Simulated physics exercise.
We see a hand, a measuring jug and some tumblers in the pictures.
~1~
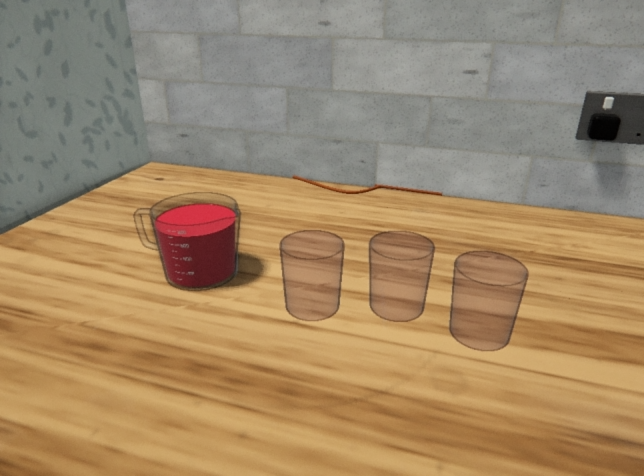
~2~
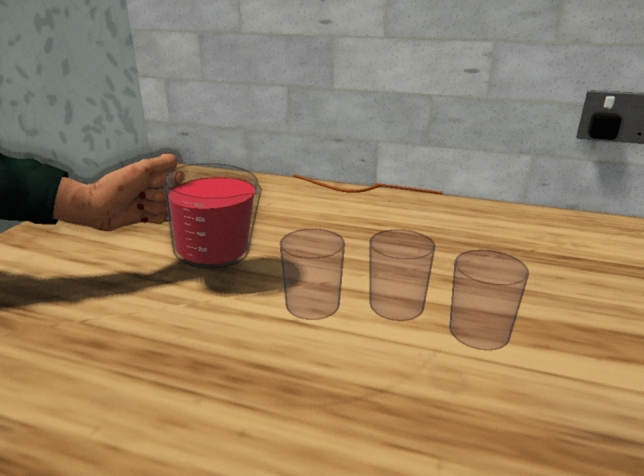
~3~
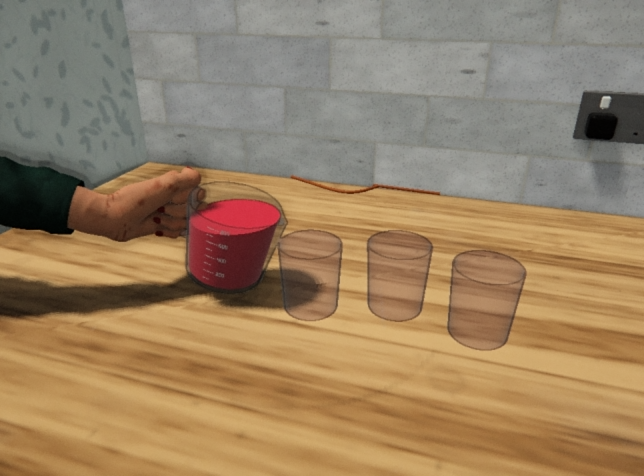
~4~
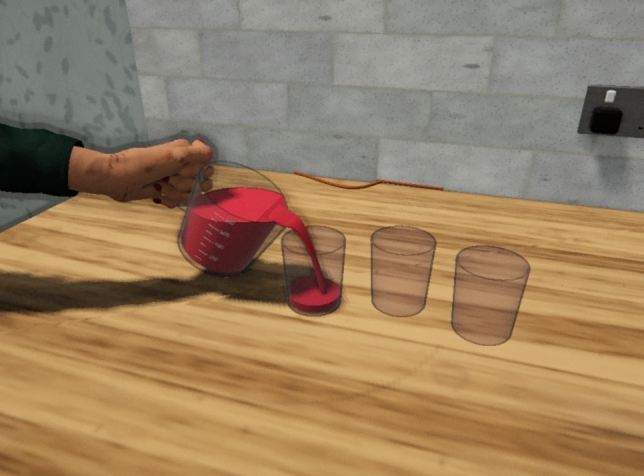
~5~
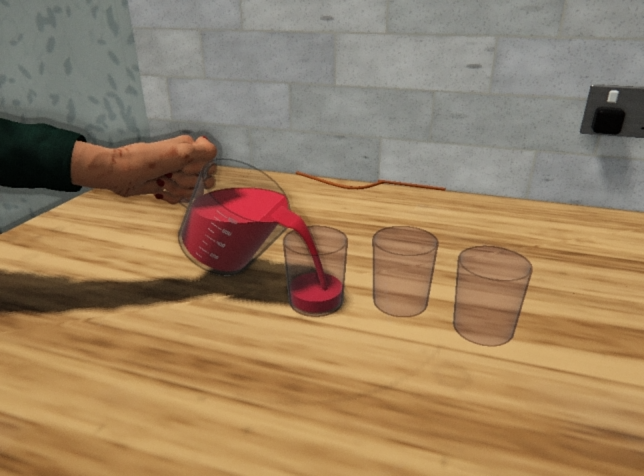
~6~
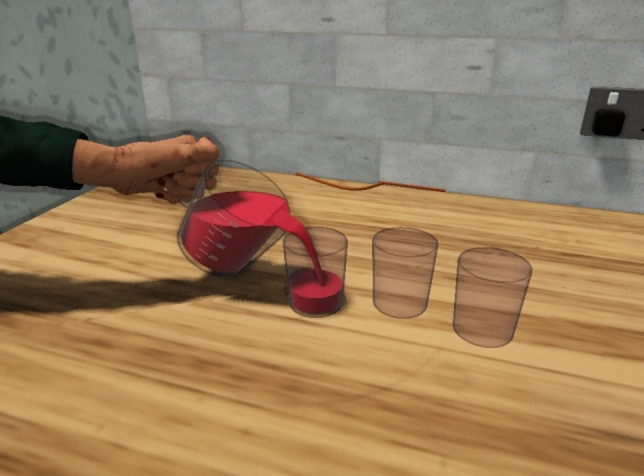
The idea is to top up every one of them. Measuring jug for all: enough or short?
Short.
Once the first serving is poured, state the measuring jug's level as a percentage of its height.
Roughly 45 %.
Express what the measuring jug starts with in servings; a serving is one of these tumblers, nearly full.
Roughly 2.0 servings.
Next, the first is about two thirds full.
After that, the first is done and the measuring jug has about half of its load.
Finally, the measuring jug is empty with two filled and the next at about a quarter of a serving.
